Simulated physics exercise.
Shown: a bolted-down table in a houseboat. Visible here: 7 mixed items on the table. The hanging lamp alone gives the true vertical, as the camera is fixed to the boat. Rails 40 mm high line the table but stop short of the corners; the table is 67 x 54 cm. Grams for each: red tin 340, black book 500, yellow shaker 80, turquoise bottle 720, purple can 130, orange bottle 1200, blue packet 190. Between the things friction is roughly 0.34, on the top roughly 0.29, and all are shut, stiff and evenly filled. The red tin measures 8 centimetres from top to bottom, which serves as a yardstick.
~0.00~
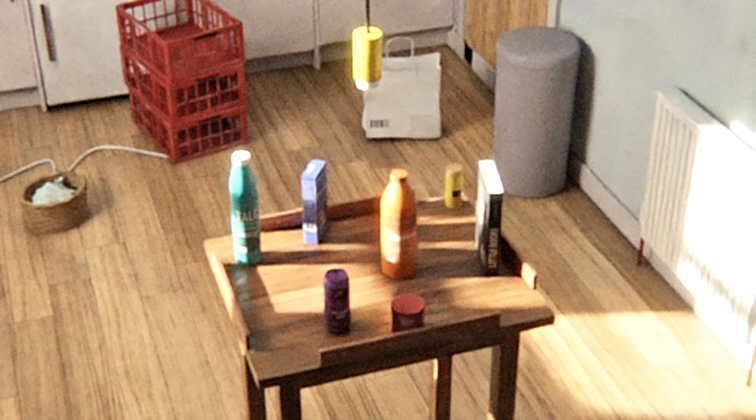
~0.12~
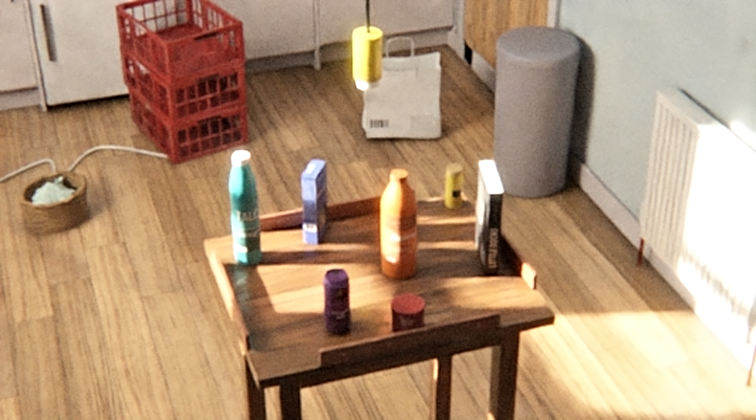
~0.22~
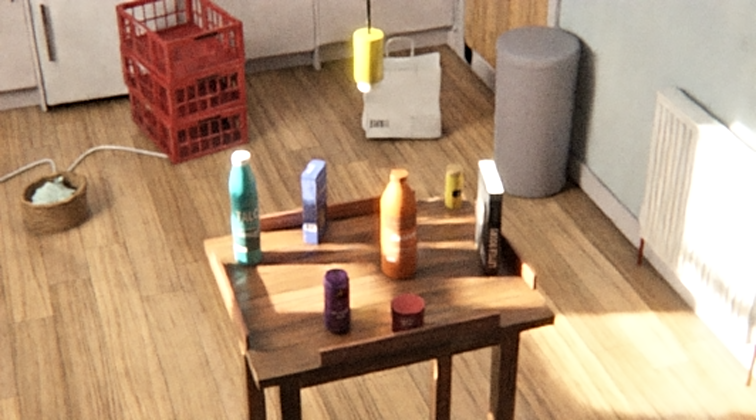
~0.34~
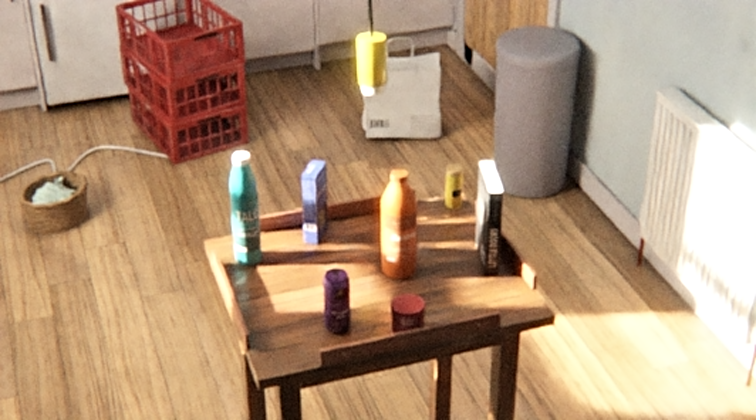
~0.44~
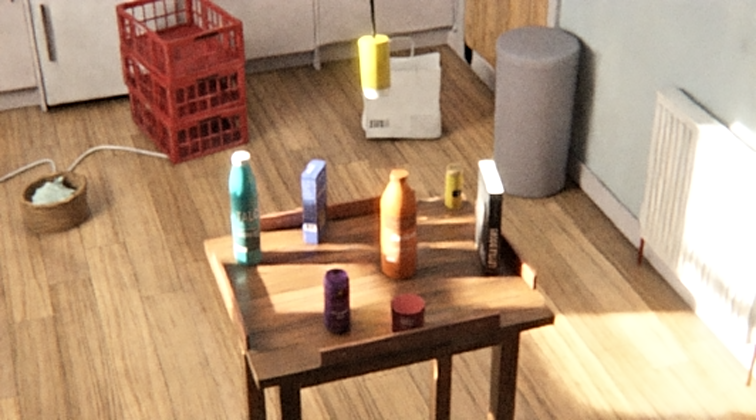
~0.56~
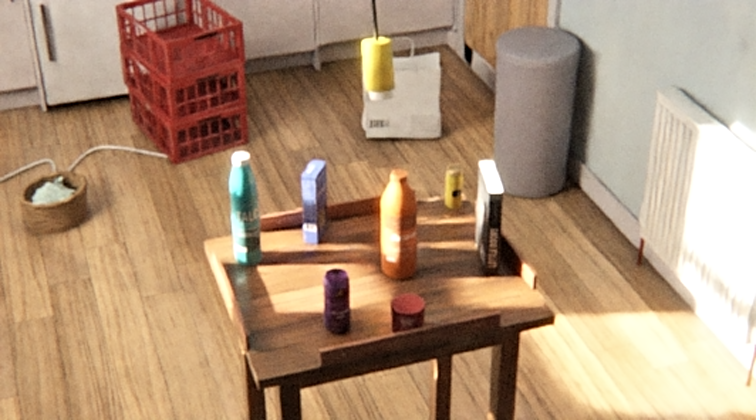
Kitchen with seven items standing still on a wooden table while the yellow lamp hanging behind it shifts slightly to the right.
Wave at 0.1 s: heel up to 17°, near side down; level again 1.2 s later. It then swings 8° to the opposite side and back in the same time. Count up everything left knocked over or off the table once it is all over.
Toppled or gone: A single piece.
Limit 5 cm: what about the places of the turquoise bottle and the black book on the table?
Turquoise bottle: Is displaced. Black book: Remains in place.
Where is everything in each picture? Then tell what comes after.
In the first frame, boat level; red tin (408, 318); black book (489, 218).
In the second frame, boat level; purple can (337, 302); orange bottle (399, 223).
In the third frame, floor tilted 2°, near side down; blue packet (315, 202); yellow shaker (454, 186).
In the fourth frame, floor tilted 6°, near side down; turquoise bottle (245, 208); purple can (337, 302).
In the fifth frame, floor tilted 10°, near side down; orange bottle (399, 223); blue packet (315, 202).
In the sixth frame, floor tilted 15°, near side down; red tin (408, 318); black book (489, 218).
Around 0.86 s, floor tilted 14°, near side down; turquoise bottle tipped 12° against what carries it.
Around 1.06 s, floor tilted 6°, near side down; turquoise bottle tipped 54° against what carries it.
Around 1.16 s, floor tilted 2°, near side down; turquoise bottle on its side.
Around 1.26 s, boat level; turquoise bottle on its side.
Finally (3.0 s), on their side or leaning hard on the table, turquoise bottle; the other 6 still in place (within 5 cm). In the last view, red tin near (408, 318), black book near (490, 219).
